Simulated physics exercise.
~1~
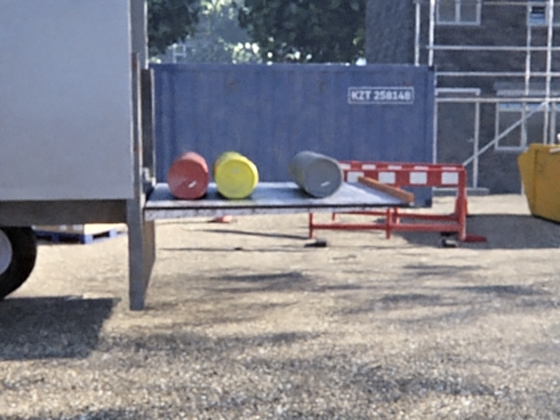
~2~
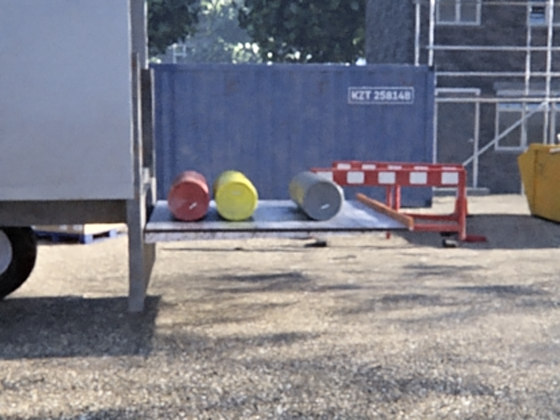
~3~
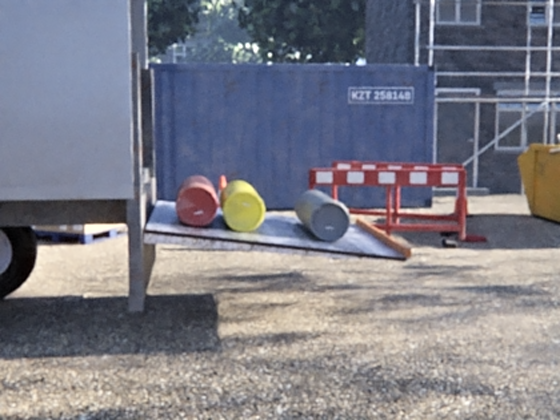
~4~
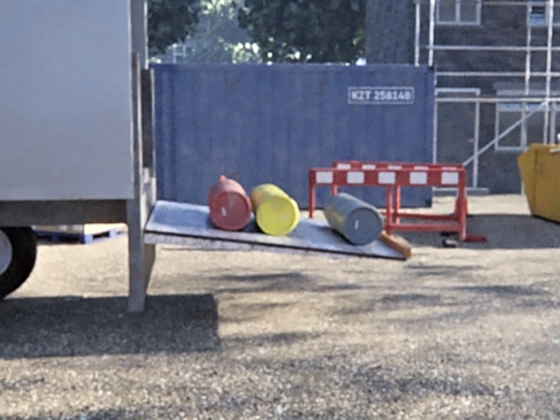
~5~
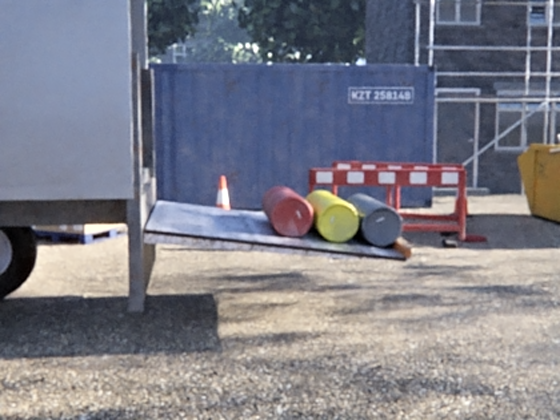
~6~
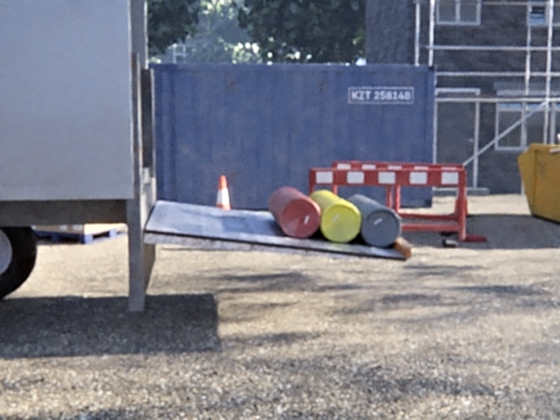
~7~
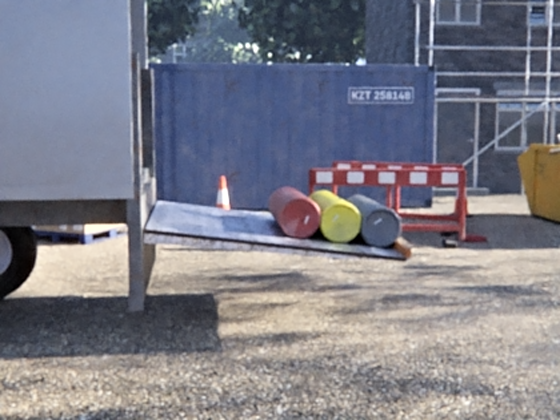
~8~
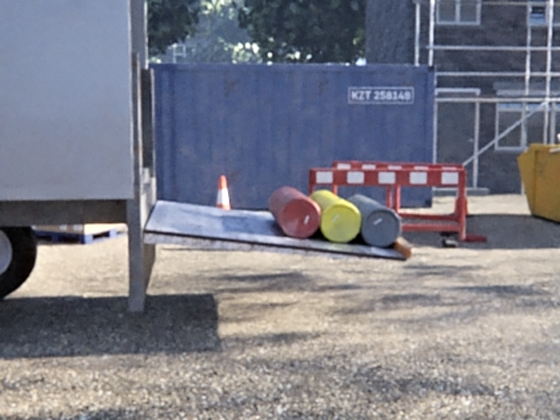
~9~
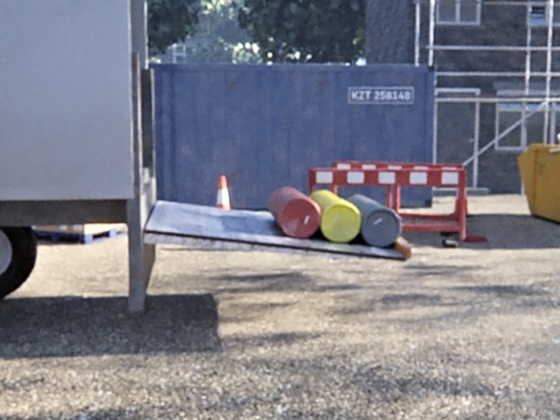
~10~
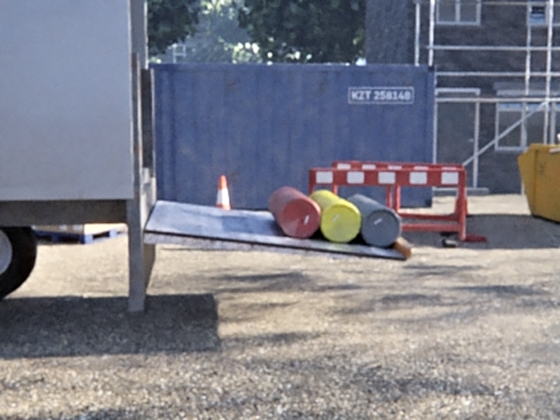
We see red, yellow and grey cylinders on a platform at the back of a lorry, which sinks slightly and tilts down to the right. The cylinders roll right towards the raised stop at its edge, bunch together, and come to rest there, all still on the platform.
